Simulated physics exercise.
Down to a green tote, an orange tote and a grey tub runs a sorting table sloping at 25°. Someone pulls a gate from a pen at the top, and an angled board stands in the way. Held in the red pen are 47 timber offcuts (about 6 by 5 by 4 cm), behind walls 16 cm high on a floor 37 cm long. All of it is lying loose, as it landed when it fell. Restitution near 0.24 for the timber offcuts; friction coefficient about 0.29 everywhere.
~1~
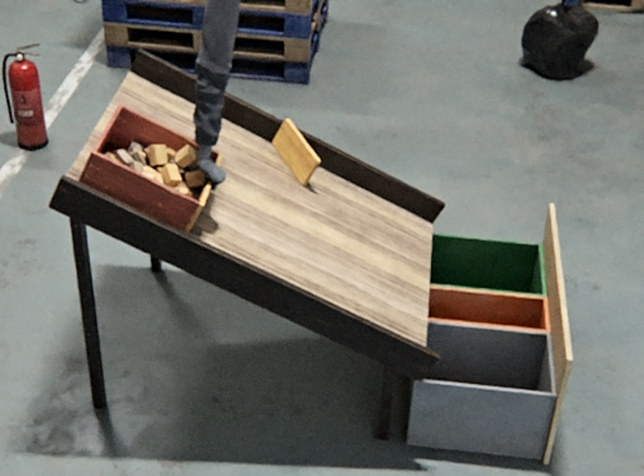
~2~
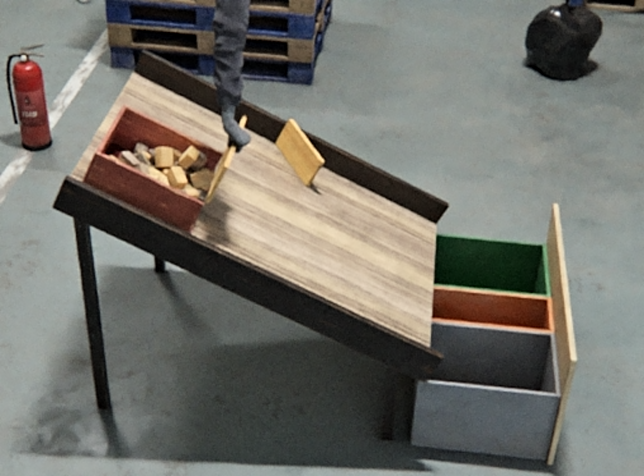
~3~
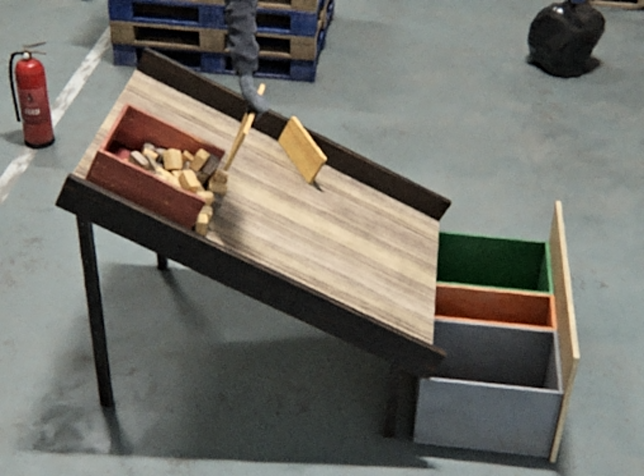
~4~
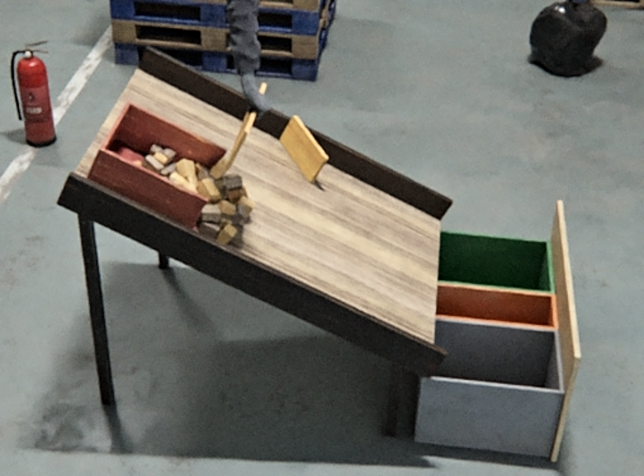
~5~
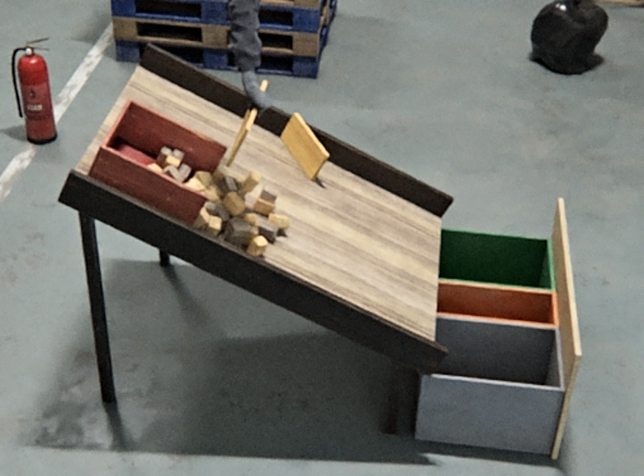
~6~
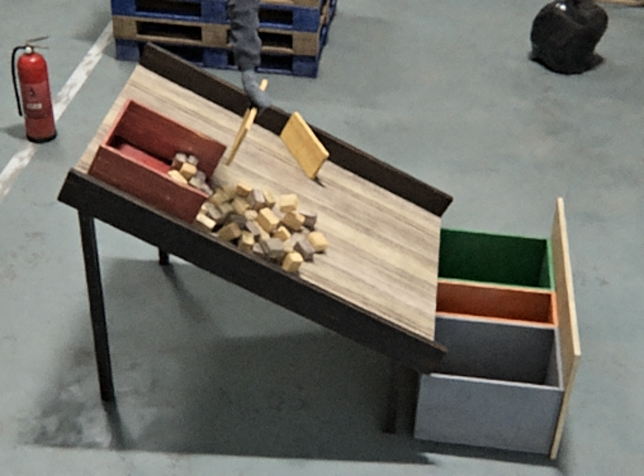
Gloved hand pulling a gate from a red pen atop a sloping table, wooden offcuts tumbling out and sliding down the boards.
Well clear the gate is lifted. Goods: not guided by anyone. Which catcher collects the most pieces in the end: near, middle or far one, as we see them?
The front one.
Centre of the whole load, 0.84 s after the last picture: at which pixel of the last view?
Somewhere around pixel (518, 379) in the last view.
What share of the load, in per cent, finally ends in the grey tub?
That comes to around 75 per cent.
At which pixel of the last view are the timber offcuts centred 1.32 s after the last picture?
Estimated centre in the last picture: (520, 396).
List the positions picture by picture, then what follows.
In the first picture (places track the rim corner closest to us here), red pen (96, 152); green tote (544, 296); all still inside.
Red pen (100, 153), in the second picture.
Red pen (102, 151); 5 out, the lowest offcut at (213, 204), in the third picture.
Red pen (104, 149); 13 out, the lowest offcut at (244, 207), in the fourth picture.
Red pen (105, 147); 25 out, the lowest offcut at (279, 221), in the fifth picture.
Red pen (104, 145); green tote (551, 290); 32 out, the lowest offcut at (317, 242), in the sixth picture.
Then, 0.21 s after the last picture, 3 still in the red pen and 44 on the slope.
Then, 0.48 s after the last picture, 3 in the orange tote, 6 in the grey tub, 35 on the slope and 3 in the air.
Then, 0.84 s after the last picture, 10 in the orange tote, 28 in the grey tub, 5 on the slope and 4 in the air.
Final count (1.32 s after the last picture), 12 in the orange tote and 35 in the grey tub.
